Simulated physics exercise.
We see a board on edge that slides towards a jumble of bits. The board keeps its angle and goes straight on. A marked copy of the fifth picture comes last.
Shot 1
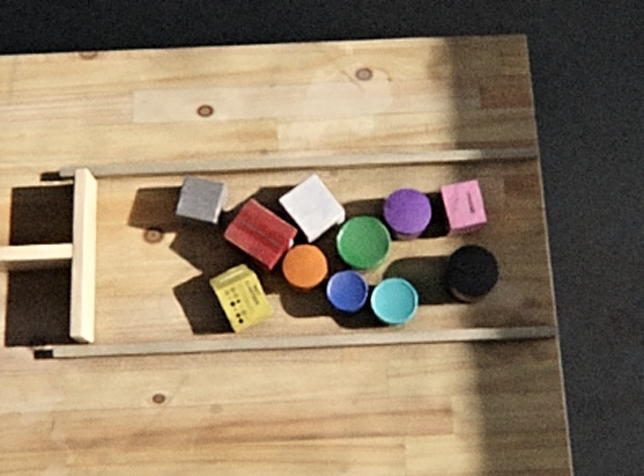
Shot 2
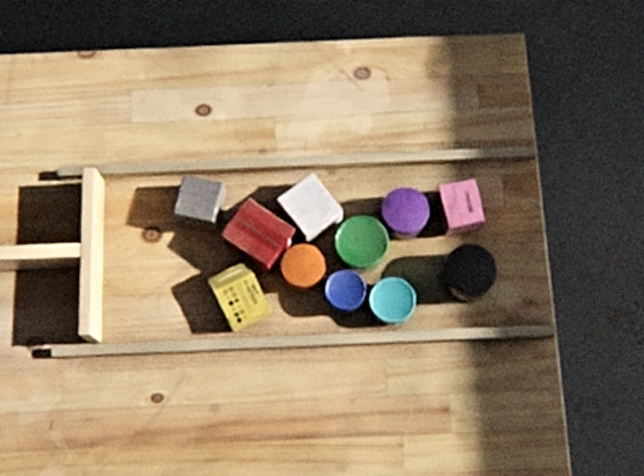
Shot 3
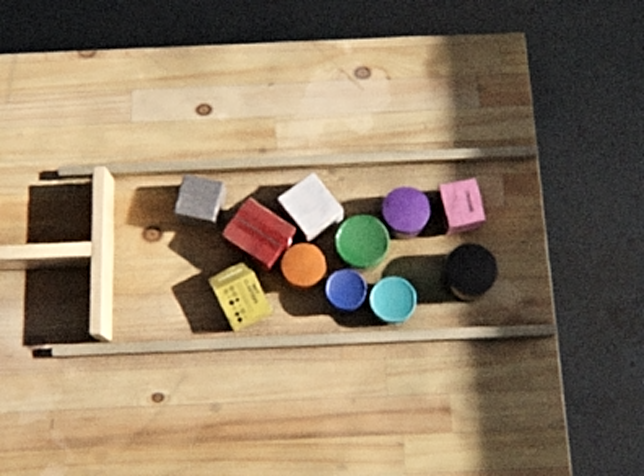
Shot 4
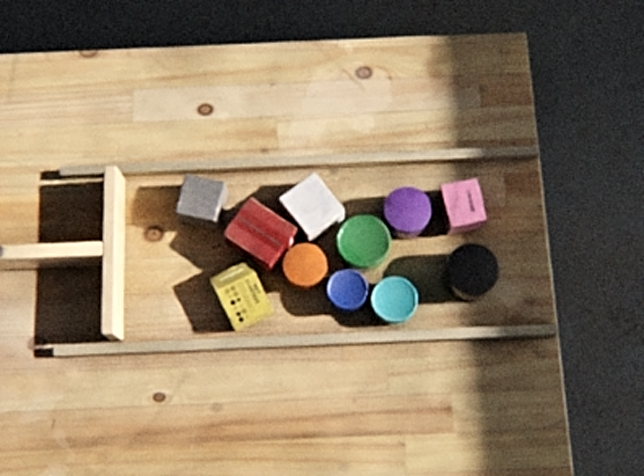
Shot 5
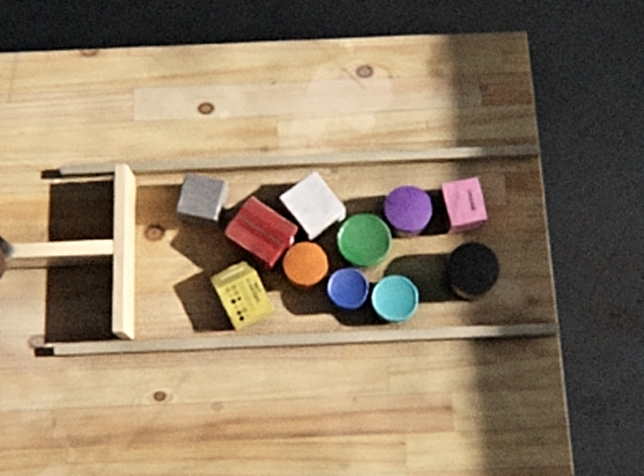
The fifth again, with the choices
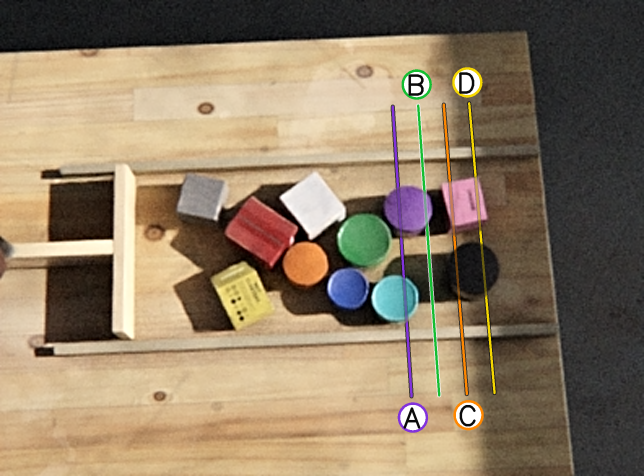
In this clip, a wooden board standing on edge, attached to a rod, slides slowly a short way right between two rails towards a jumble of coloured blocks and round pieces, which stay still while a gap remains.
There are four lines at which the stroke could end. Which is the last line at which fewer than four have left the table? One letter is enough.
Stop at B.
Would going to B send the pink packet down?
Yes.
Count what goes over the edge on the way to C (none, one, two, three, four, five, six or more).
In all, five.
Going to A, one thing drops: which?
The pink packet goes over.
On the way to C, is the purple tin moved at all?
Yes.
On the copy, A at (402, 246); B at (428, 245); C at (455, 243); D at (481, 242).
On B. First, board (230, 241); turquoise tub (401, 302); blue tub (358, 302).
Then, board (342, 237); pink packet (495, 203); black pot (490, 260).
Finally, board (426, 233); pink packet over the edge; black pot over the edge; three fallen.
By contrast, A is within the limit but short; C drops five; D drops seven.
